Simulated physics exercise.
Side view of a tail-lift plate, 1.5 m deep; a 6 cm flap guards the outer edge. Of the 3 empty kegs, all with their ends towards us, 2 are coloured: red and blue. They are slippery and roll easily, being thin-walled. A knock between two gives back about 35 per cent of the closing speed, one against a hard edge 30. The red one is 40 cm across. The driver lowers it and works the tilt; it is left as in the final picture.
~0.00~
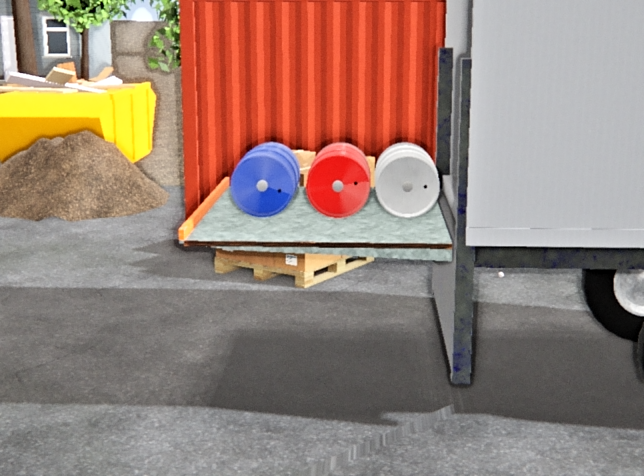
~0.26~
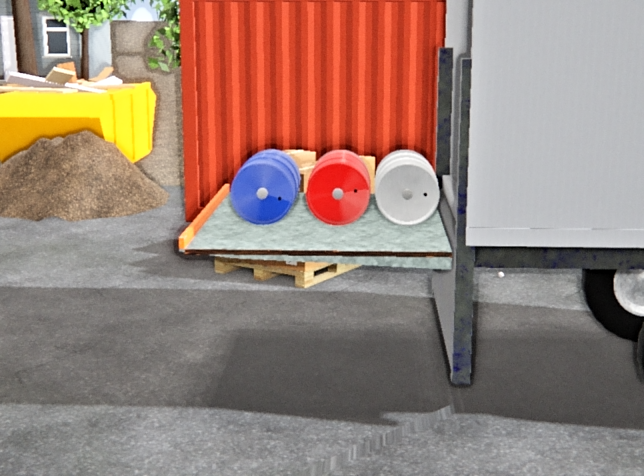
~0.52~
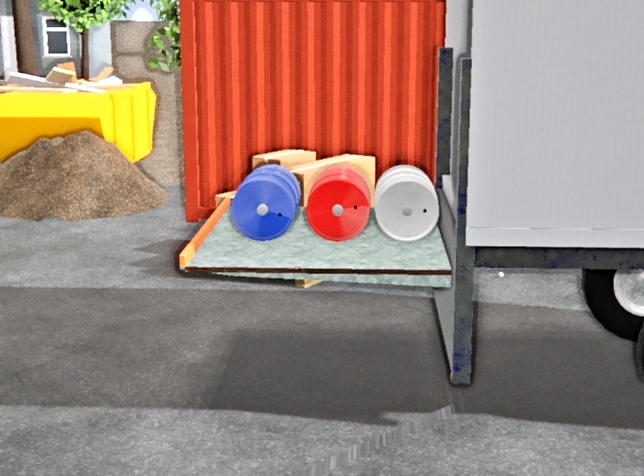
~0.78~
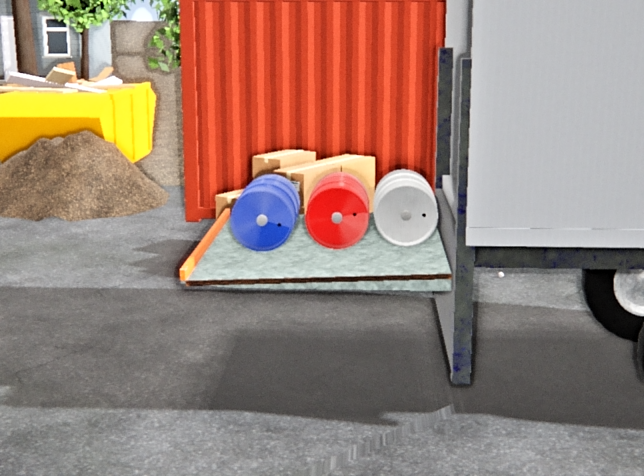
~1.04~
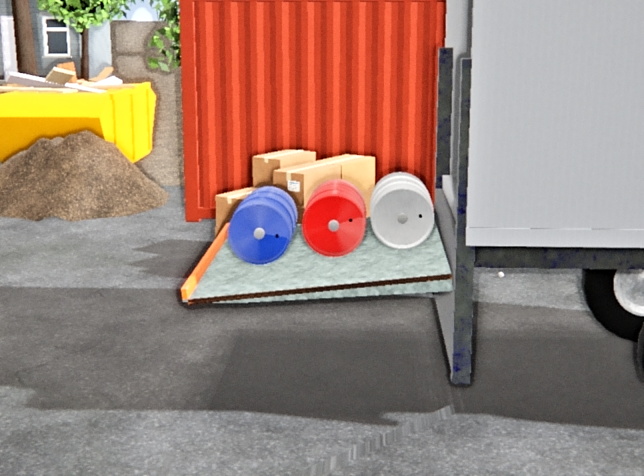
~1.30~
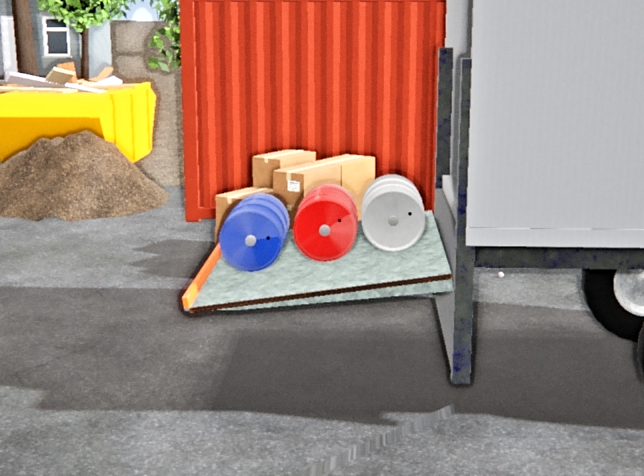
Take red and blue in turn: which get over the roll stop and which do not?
Red stays on the plate, blue stays on the plate.
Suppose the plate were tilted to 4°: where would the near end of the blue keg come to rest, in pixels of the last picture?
Near (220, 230).
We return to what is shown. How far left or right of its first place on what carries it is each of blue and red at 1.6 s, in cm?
Blue 20 left, red 20 left.
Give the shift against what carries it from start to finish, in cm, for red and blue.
Red 35, blue 25.
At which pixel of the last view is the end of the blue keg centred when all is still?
Near (216, 240).
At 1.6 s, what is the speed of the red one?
Near 0.5 m/s.
By 1.6 s, red is on the plate, 65 cm from the stop, rolling left; blue is on the plate, 20 cm from the stop, rolling left; 0 gone from the plate.
Finally (2.0 s), red is on the plate, 50 cm from the stop; blue is on the plate, 10 cm from the stop; 0 gone from the plate.
